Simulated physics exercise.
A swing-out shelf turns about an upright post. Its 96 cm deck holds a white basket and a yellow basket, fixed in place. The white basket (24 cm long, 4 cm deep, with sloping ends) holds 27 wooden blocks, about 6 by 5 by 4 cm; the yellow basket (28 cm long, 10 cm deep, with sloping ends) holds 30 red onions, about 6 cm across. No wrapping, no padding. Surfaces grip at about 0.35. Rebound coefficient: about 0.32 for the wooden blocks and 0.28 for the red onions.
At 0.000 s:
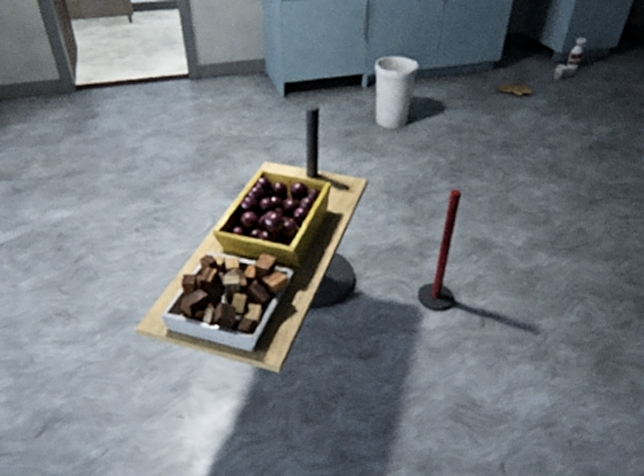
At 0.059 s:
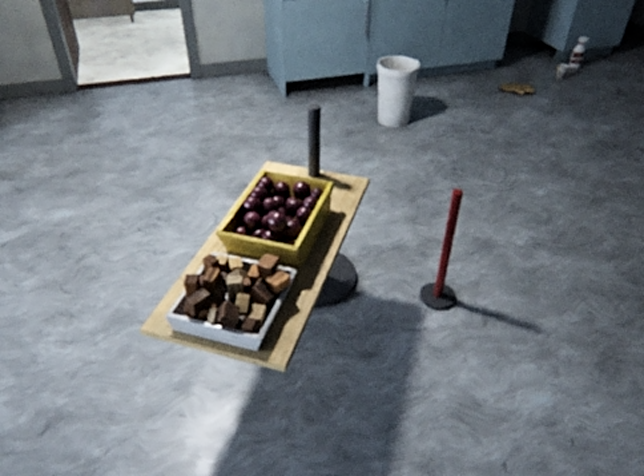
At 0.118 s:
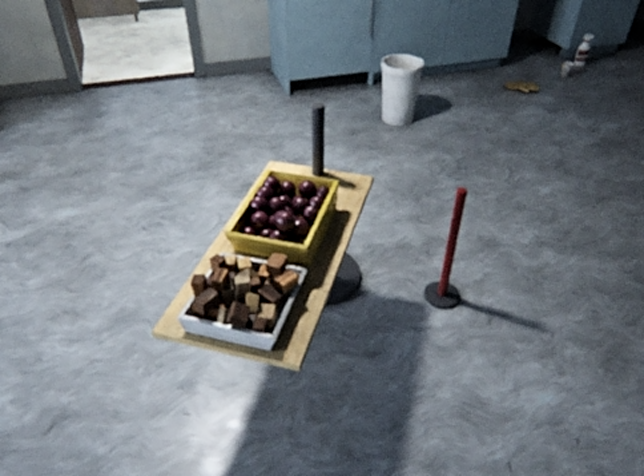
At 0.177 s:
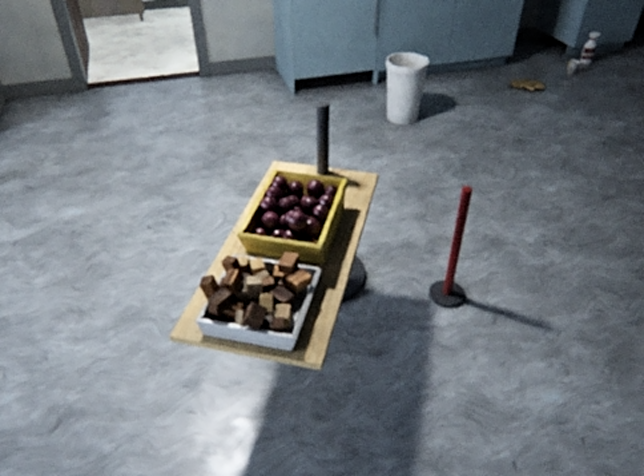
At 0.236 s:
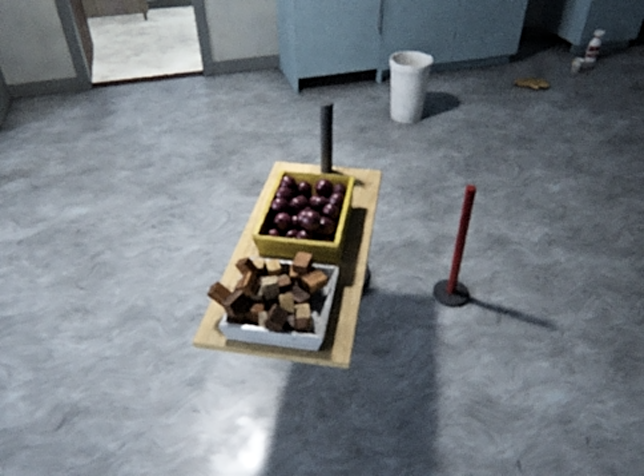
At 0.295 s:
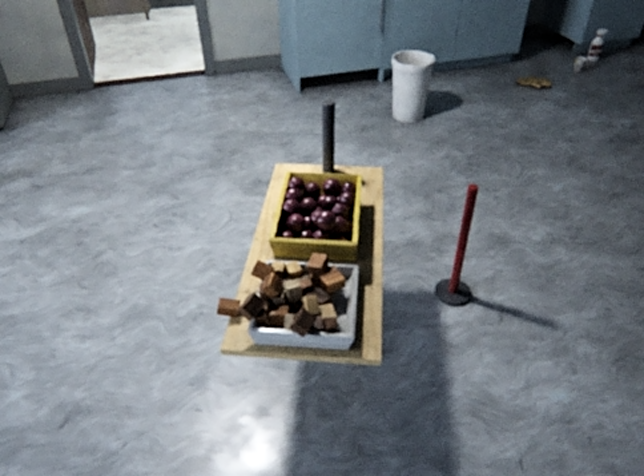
A wooden shelf carrying a white basket of wooden blocks and a yellow basket of dark red onions swung slowly to the right around its post, and the blocks slid left, bunching over the white rim.
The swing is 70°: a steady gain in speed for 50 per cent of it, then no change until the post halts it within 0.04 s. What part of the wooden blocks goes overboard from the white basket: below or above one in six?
It sheds more than a sixth of them.
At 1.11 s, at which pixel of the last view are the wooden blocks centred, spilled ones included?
At about (527, 241).
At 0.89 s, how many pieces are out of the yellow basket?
Out by then, roughly: Yellow basket 0.
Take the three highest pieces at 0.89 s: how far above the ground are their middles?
Roughly 70 cm.
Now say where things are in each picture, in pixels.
In the first frame (each is followed by its nearest rim corner in this view; the camera pans a little), white basket, (253, 337); yellow basket, (293, 247); turned through 0°; none out.
The second frame shows white basket, (258, 337); yellow basket, (296, 246); turned through 1°.
The third frame shows white basket, (272, 336); yellow basket, (306, 245); turned through 2°.
The fourth frame shows white basket, (292, 337); yellow basket, (320, 244); turned through 5°.
The fifth frame shows white basket, (319, 337); yellow basket, (336, 243); turned through 9°; 1 out, the lowest block at (220, 294).
The sixth frame shows white basket, (350, 335); yellow basket, (355, 241); turned through 14°; 1 out, the lowest block at (229, 307).
After 0.69 s, end of the swing.
After 0.77 s, white basket 21 in, 6 out and yellow basket 30 in, 0 out.
After 0.89 s, white basket 20 in, 7 out and yellow basket 30 in, 0 out.
After 1.11 s, white basket 19 in, 8 out and yellow basket 30 in, 0 out.
Outcome (at 1.54 s), white basket 19 in, 8 out and yellow basket 30 in, 0 out. Asked share, 8 of 27, 30 per cent.
